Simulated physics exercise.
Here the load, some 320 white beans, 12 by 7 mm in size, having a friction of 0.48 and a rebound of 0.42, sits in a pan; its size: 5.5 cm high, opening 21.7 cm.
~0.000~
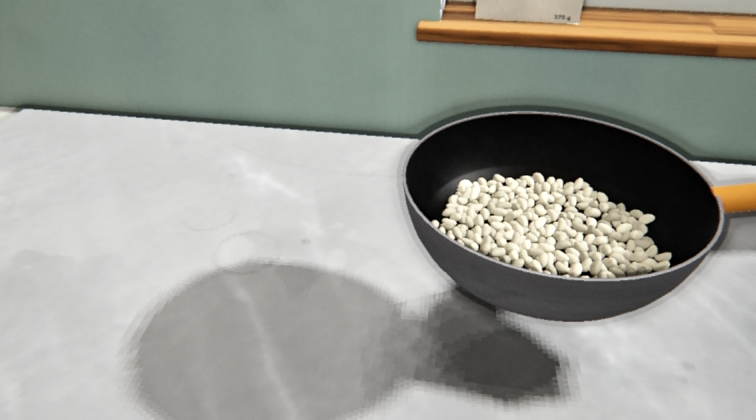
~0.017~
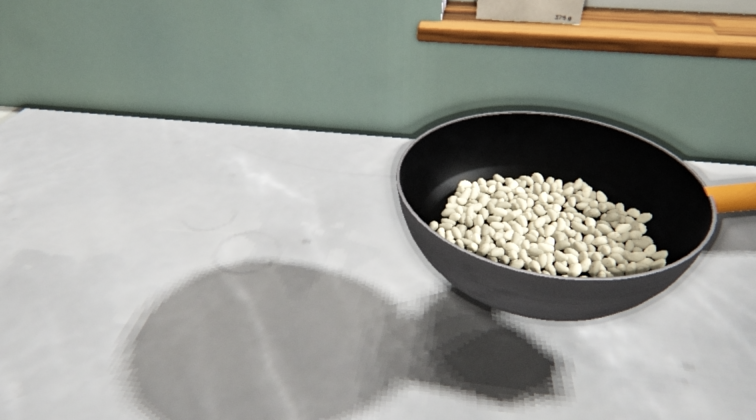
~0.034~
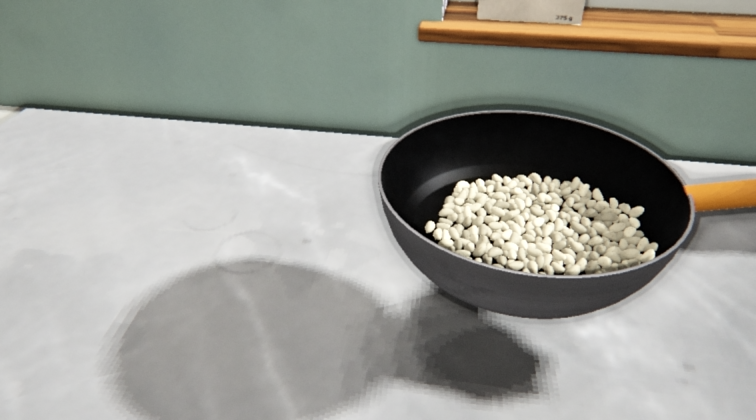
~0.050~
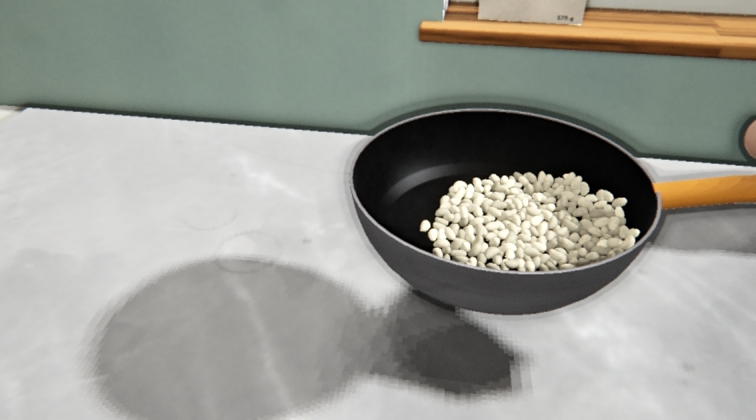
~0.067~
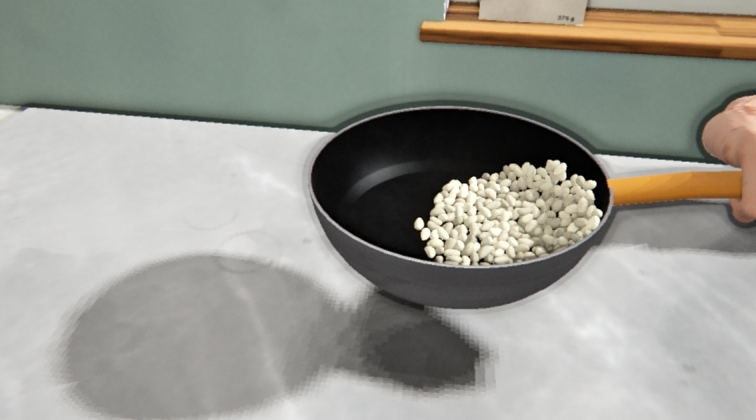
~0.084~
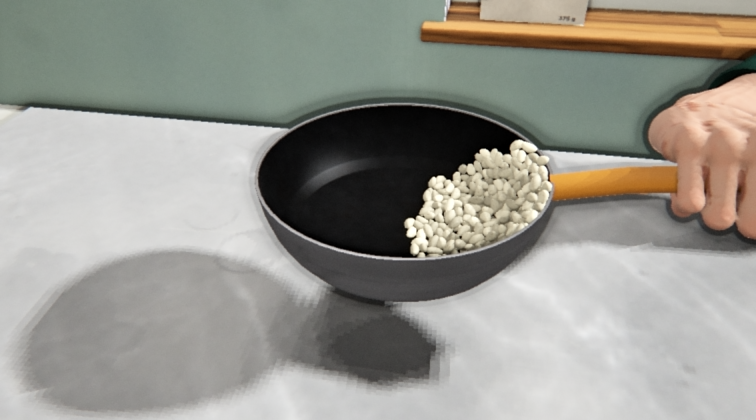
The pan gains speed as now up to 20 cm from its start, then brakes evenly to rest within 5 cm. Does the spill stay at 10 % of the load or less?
It's going to lose more than a tenth.
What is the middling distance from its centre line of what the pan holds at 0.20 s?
9.0 cm.
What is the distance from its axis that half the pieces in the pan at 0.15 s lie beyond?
3.5 cm.
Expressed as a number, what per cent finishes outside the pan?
45 %.
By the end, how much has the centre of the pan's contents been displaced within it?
I'd put it at about 3.0 centimetres.
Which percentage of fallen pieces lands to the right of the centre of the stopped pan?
Roughly 0 per cent.
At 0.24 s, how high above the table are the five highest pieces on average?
They're around 27 cm up.
After 0.15 s, tilt 0 degrees; pan 100 %; middle of all pieces near (251, 159).
After 0.20 s, tilt 0 degrees; pan 65 %, in the air 35 %; middle of all pieces near (113, 136).
After 0.24 s, tilt 0 degrees; pan 55 %, in the air 45 %; middle of all pieces near (64, 130).
After 0.29 s, tilt 0 degrees; pan 55 %, in the air 45 %; middle of all pieces near (14, 143).
At rest (1.2 s), pan 55 %, fallen left of where it stops 45 %.
